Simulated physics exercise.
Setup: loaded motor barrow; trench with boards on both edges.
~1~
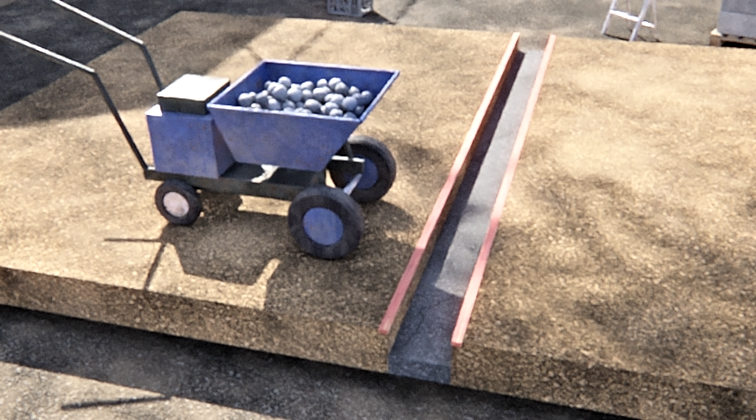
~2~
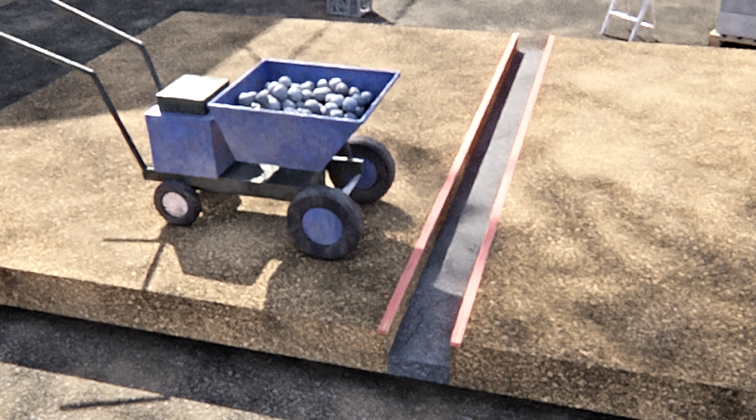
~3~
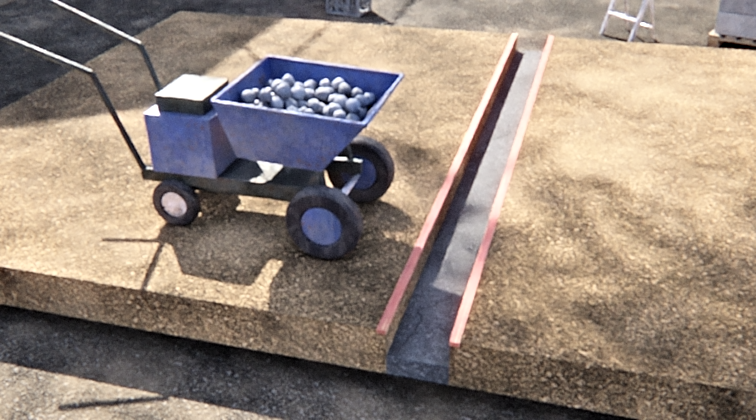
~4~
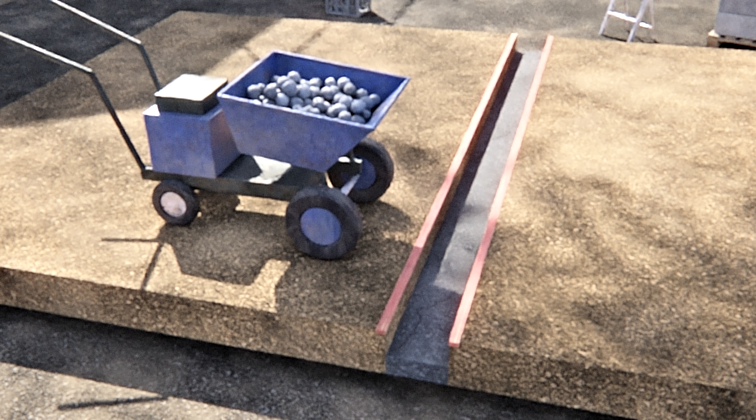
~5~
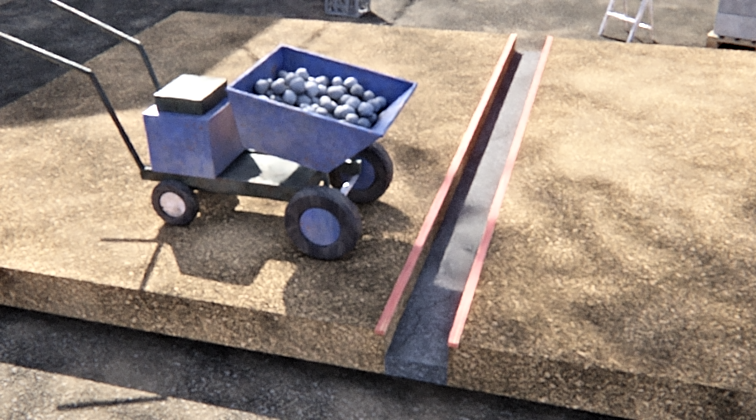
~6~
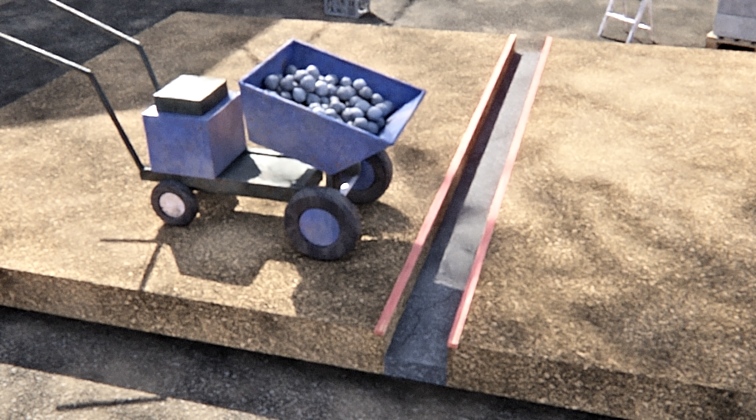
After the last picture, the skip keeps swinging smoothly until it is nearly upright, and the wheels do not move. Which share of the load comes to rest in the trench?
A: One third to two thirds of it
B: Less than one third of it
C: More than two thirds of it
The answer is A.
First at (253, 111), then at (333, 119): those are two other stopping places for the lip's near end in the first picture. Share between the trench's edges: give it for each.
Close to 30 in a hundred, and close to 80 in a hundred.
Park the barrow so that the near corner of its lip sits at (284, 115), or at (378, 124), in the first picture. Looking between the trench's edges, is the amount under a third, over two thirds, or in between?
Lab note - position 1: One to two thirds; position 2: Below one third.
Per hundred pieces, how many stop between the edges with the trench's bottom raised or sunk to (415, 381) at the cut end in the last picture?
I'd put it at about 60 in a hundred.
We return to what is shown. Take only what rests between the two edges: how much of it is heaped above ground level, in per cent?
Estimate: Around 20 %.
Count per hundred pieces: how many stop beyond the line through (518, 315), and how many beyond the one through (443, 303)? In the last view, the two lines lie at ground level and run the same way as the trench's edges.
In order: 20 per cent, then 60 per cent.
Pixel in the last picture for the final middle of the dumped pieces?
Roughly at pixel (474, 240).
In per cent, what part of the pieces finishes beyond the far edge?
I'd put it at around 40 percent.
Just after the last frame, skip tipped steeply; every one in the skip.
A moment on, skip tipped right over; roughly two thirds in the skip; roughly a quarter in or heaped over the trench; about a tenth beyond it; just a few falling.
Further on, skip tipped right over; roughly a quarter in the skip; roughly half in or heaped over the trench; roughly a third beyond it.
When it is over, skip tipped right over; about a tenth in the skip; roughly half in or heaped over the trench; roughly a third beyond it.
